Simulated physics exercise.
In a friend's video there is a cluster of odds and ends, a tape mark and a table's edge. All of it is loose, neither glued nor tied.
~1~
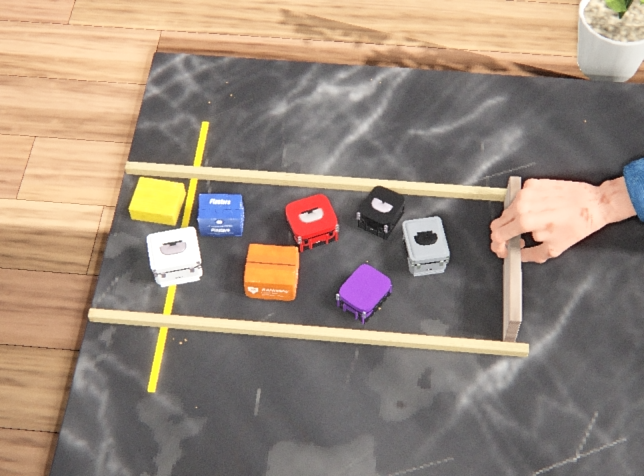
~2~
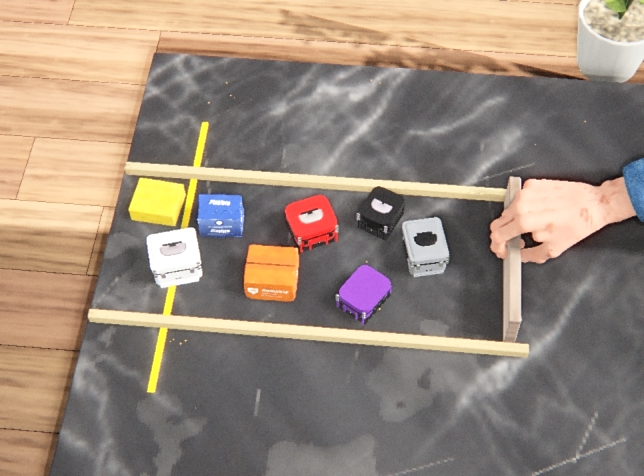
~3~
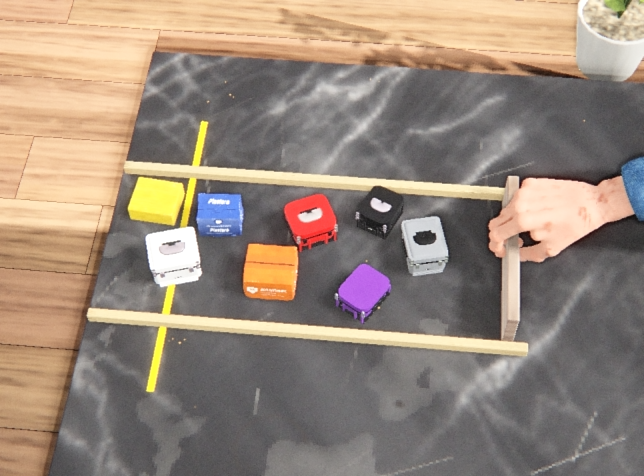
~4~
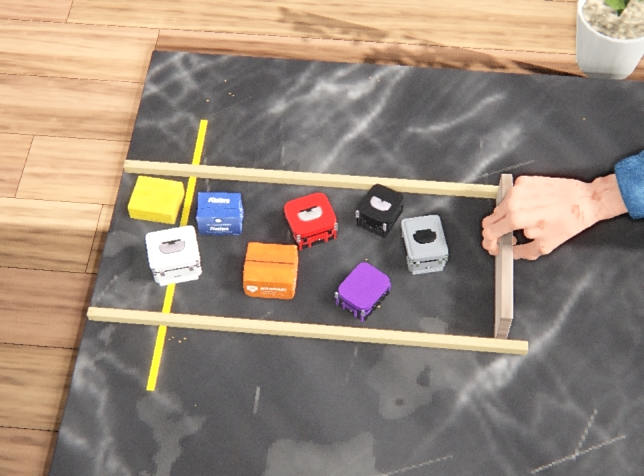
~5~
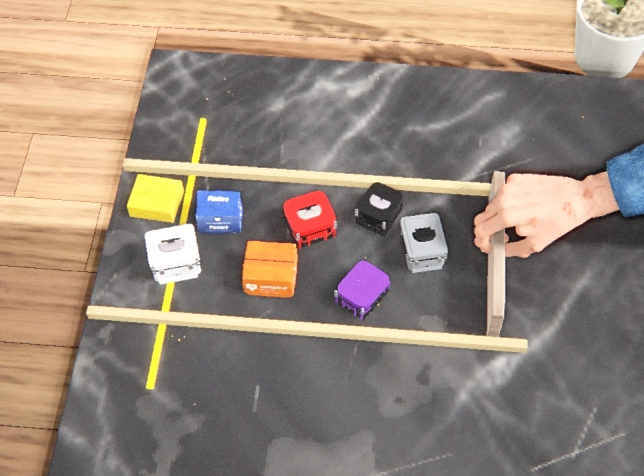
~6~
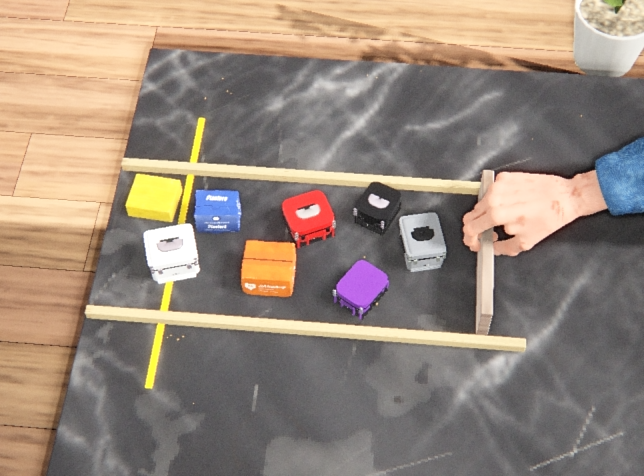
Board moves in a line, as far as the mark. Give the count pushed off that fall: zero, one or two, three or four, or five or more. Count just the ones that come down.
Count: Three or four.
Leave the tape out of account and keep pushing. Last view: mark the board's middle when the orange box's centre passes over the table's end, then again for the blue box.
The middle sits near (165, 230) for the first and near (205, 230) for the other.
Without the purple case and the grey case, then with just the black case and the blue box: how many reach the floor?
The counts would be 2 and 2.
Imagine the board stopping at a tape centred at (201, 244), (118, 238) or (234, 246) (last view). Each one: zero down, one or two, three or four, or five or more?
Results per position - 3 or 4 / five or over / just one or two.
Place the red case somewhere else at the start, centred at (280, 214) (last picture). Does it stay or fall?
Starting there, it remains in the end.
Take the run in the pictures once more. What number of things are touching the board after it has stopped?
The count is 3.
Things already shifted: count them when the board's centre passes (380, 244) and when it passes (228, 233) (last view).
First 3, then 8.
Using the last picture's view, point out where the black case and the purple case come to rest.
Okay, so first (168, 180), and next (150, 281).
Soon after, none off yet; yellow block at rest near (154, 198); white case at rest near (172, 253); blue box at rest near (218, 212).
After that, none off yet; yellow block displaced a little near (131, 195); white case displaced a little near (159, 251); blue box displaced about its own width near (169, 213).
In the end, the number that fall off is three or four; gone, blue box, white case and yellow block.
